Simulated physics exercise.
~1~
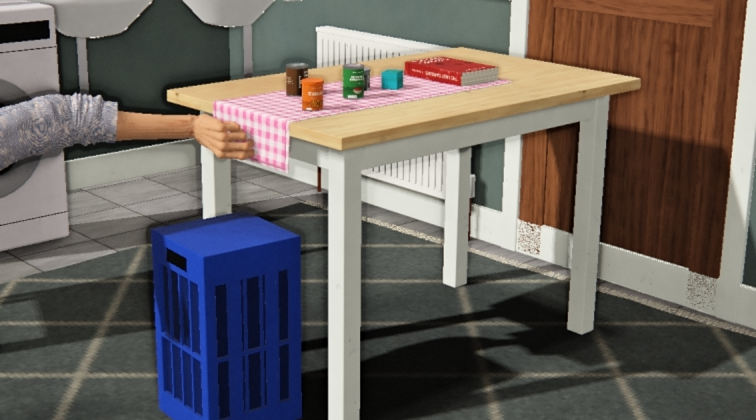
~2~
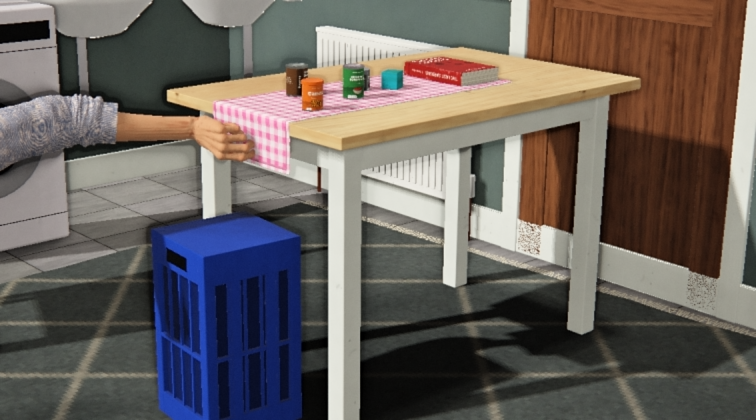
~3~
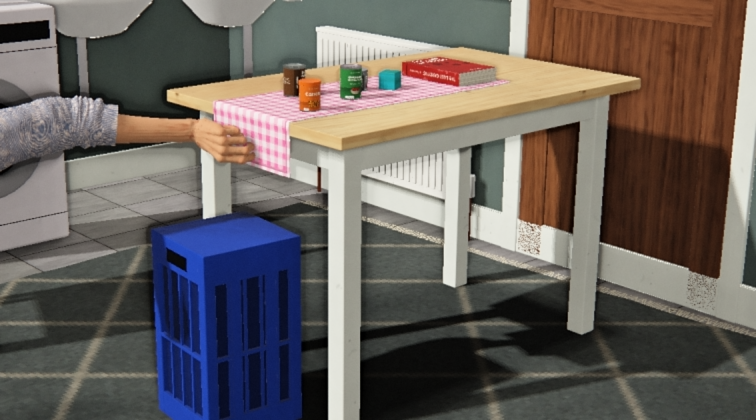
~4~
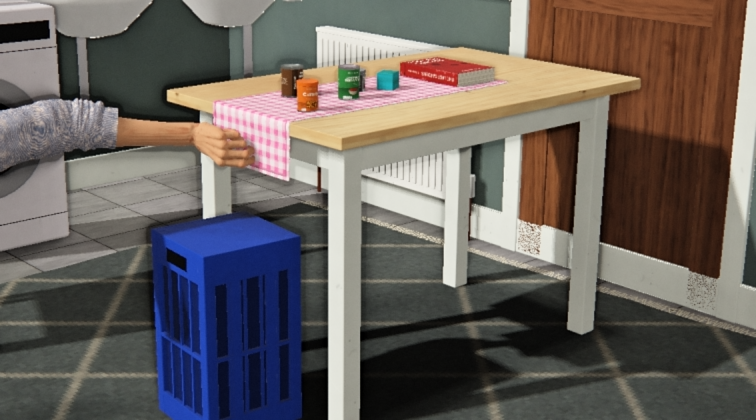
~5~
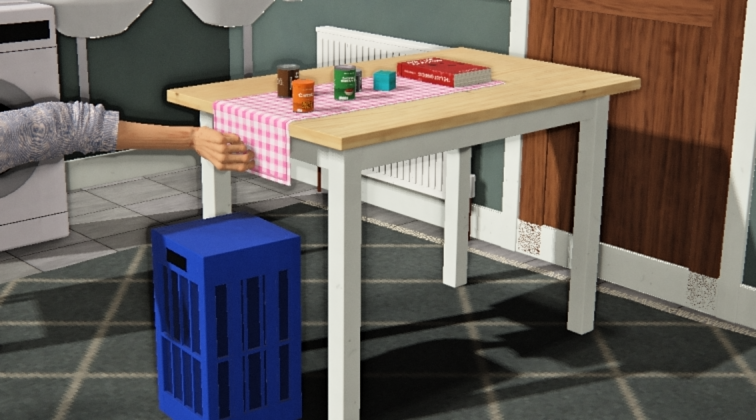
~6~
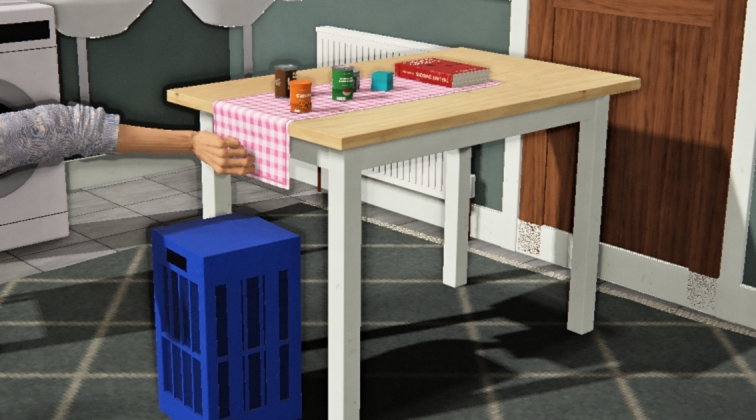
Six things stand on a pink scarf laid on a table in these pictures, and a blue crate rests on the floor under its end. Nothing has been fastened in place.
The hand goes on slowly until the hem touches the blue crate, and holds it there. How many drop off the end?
One.
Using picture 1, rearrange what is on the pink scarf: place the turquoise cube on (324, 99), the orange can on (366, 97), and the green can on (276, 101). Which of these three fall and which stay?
Here's how it goes: The turquoise cube remains in place, the orange can remains in place and the green can leaves the top.
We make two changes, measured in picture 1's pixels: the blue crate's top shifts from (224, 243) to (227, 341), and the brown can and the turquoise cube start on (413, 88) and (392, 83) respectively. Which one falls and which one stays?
The brown can stays aboard, and the turquoise cube stays aboard.
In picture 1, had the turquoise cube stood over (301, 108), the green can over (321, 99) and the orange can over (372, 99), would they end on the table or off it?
Short version: Turquoise cube drops, green can stays, orange can stays.
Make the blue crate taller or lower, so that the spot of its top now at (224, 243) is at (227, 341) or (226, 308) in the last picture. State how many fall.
The numbers are 4 and 3.
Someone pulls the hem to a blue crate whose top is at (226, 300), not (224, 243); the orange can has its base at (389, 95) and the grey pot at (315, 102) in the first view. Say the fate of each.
Orange can stays, grey pot is gone.
Early on, hem near (251, 210); all still up.
Midway, hem on the crate; orange can gone.
Finally, hem on the crate; orange can gone. It carries off one.
